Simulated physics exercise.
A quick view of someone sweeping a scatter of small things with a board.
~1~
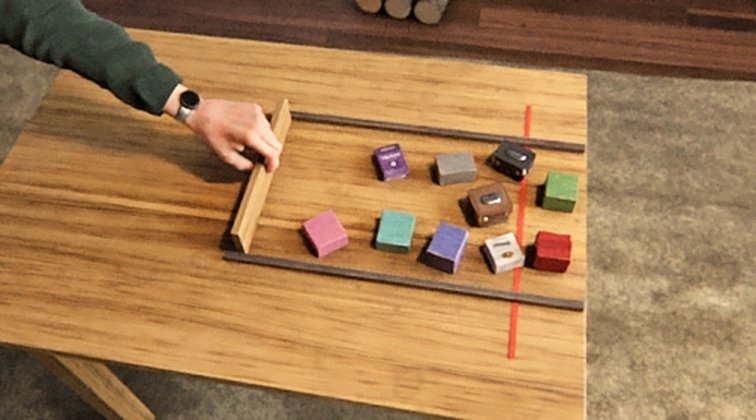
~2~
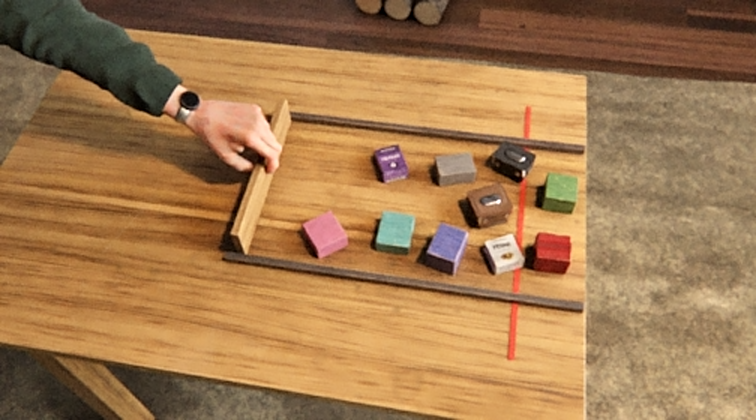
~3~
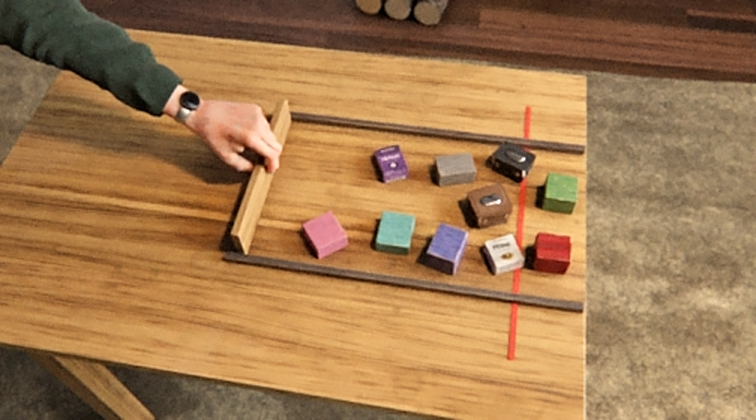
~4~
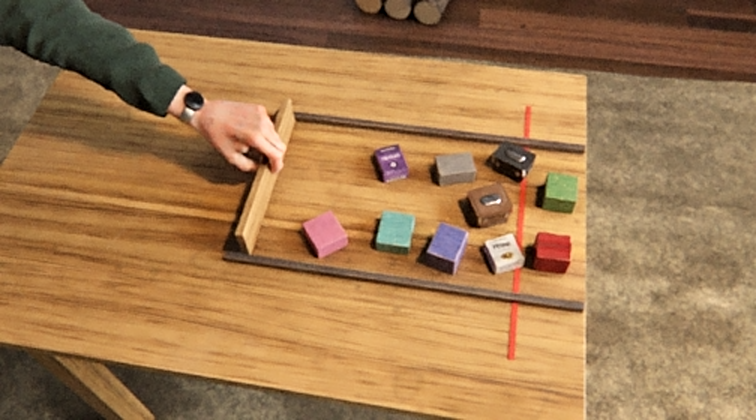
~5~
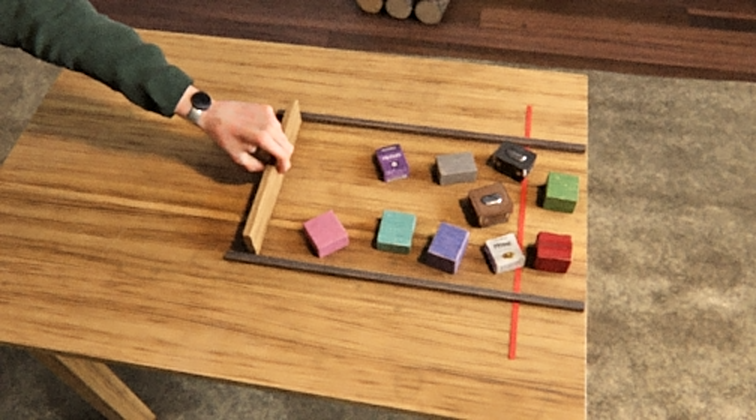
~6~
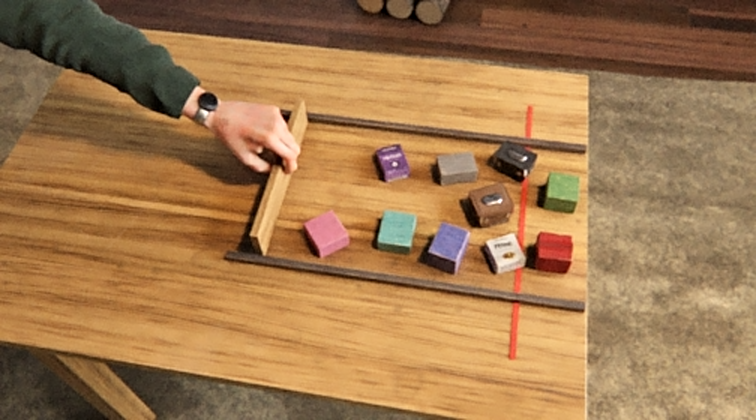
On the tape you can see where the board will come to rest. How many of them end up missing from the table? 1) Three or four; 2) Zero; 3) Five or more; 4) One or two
1, three or four.
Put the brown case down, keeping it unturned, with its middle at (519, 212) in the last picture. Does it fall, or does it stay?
Outcome - brown case: On.
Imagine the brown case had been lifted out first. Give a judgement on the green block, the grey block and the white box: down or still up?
Green block down, grey block still up, white box down.
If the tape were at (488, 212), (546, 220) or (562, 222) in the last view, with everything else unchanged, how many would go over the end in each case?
In order: 1, 5 and 6.
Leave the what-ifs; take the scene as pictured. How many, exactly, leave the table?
All told, 3.
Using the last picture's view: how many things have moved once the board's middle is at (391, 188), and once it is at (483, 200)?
The number moved is 4 and then 10.
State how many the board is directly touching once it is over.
Looks like 4 of them, all told.
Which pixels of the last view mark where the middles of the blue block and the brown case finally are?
Listed in order, first is (576, 265) and the other is (562, 211).
Soon after, none off yet; green block at rest near (562, 193); red box at rest near (553, 253); black case at rest near (515, 162).
Then, none off yet; green block at rest near (562, 193); red box moving near (561, 255); black case moving near (519, 158).
At rest, the number that fall off is three or four; fallen, white box, red box and green block.
